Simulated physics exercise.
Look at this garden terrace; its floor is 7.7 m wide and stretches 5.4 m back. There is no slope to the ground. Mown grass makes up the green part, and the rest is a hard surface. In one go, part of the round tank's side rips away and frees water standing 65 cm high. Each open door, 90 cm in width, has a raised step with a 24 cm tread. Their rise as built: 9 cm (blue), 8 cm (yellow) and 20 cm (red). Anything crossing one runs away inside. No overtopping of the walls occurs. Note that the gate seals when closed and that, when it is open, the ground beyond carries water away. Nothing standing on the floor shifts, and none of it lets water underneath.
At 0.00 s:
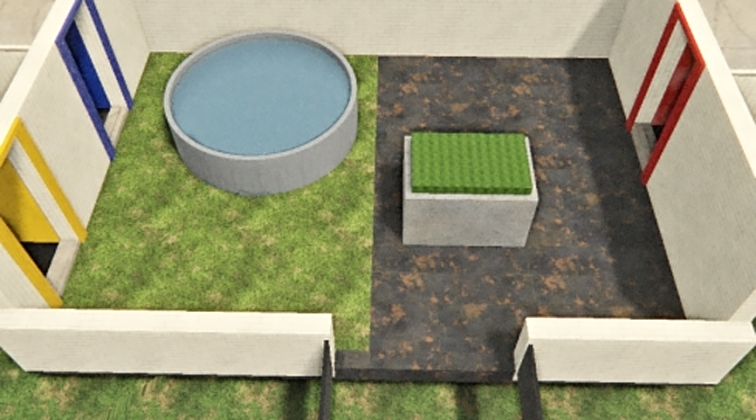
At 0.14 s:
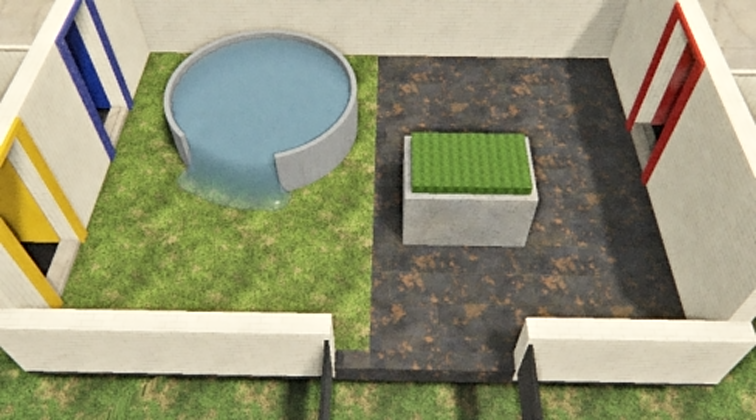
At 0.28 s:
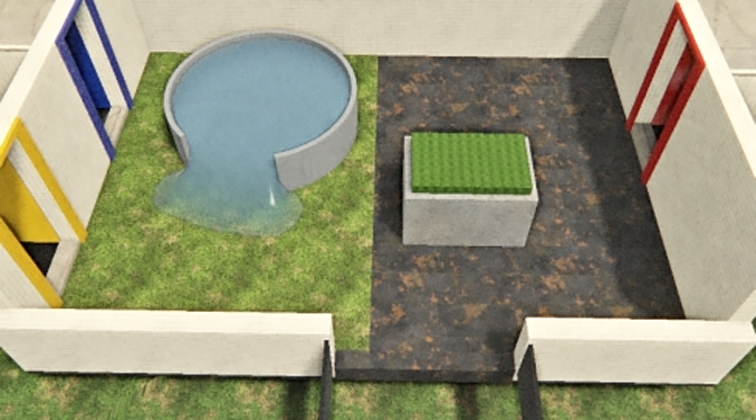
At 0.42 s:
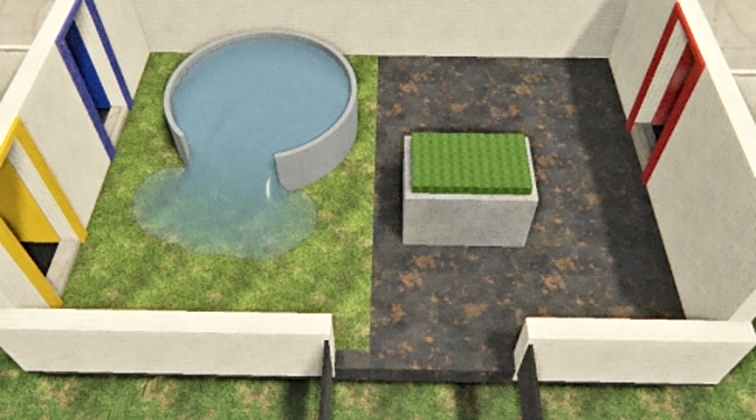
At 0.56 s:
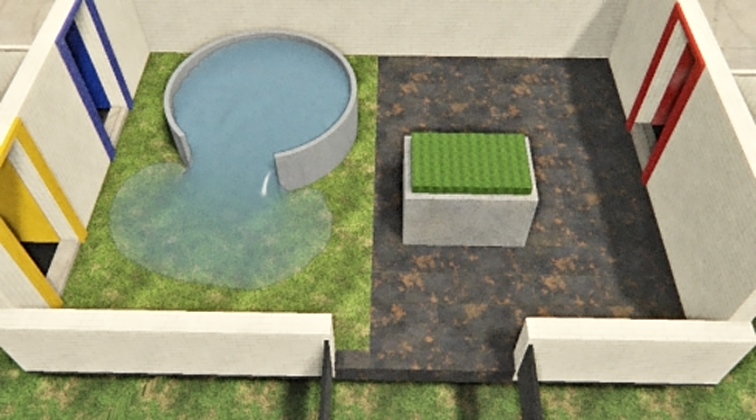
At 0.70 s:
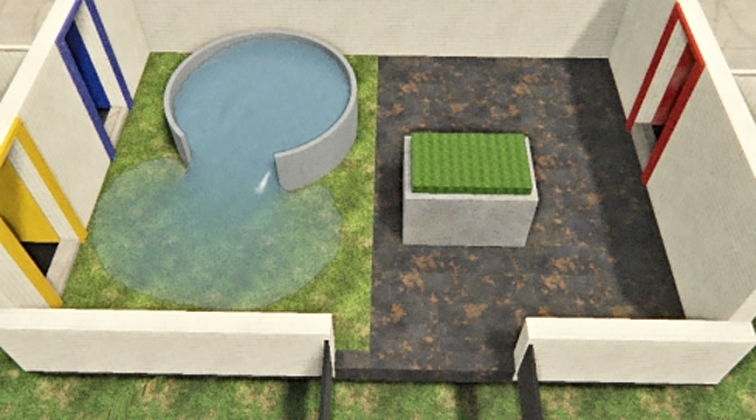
A round tank's front side opens and water pours out, spreading across the grass.
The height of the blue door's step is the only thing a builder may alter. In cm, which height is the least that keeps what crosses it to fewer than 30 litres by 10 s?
A height of about 6.5 cm would just do it.
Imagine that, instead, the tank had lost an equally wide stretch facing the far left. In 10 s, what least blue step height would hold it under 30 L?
About 20 centimetres.
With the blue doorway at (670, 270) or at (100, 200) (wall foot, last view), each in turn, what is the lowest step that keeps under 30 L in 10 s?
You'd want about 8.0 cm there first, then about 12.0 cm.
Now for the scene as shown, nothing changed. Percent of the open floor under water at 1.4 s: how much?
Around 25 per cent of the free floor.
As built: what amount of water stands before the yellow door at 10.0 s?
Some 10.5 cm.
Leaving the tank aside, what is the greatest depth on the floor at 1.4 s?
It gets to close to 34 centimetres there.
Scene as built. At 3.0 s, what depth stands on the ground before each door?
Lab note, cm: Blue 3; yellow 27; red 0.
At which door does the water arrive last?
The answer is the red one.
After 1.4 s water covers 25 % of the floor, deepest (34 cm) near (167, 345); it has not reached the blue door.
After 3.0 s water covers 40 % of the floor, deepest (30 cm) near (61, 343); 3 cm at the blue door, 0 litres in over its 9 cm step.
After 10.0 s water covers 100 % of the floor, deepest (14 cm) near (192, 96); 12 cm at the blue door, 7 litres in over its 9 cm step.
At the blue door as built, the water arrived by 2.6 s and peaked near 12 cm at 10.0 s.
Run again over the same 10 s with other heights there, 37 litres in over 6 cm, 24 litres over 7 cm. The limit of 30 litres is kept from about 6.5 cm up.
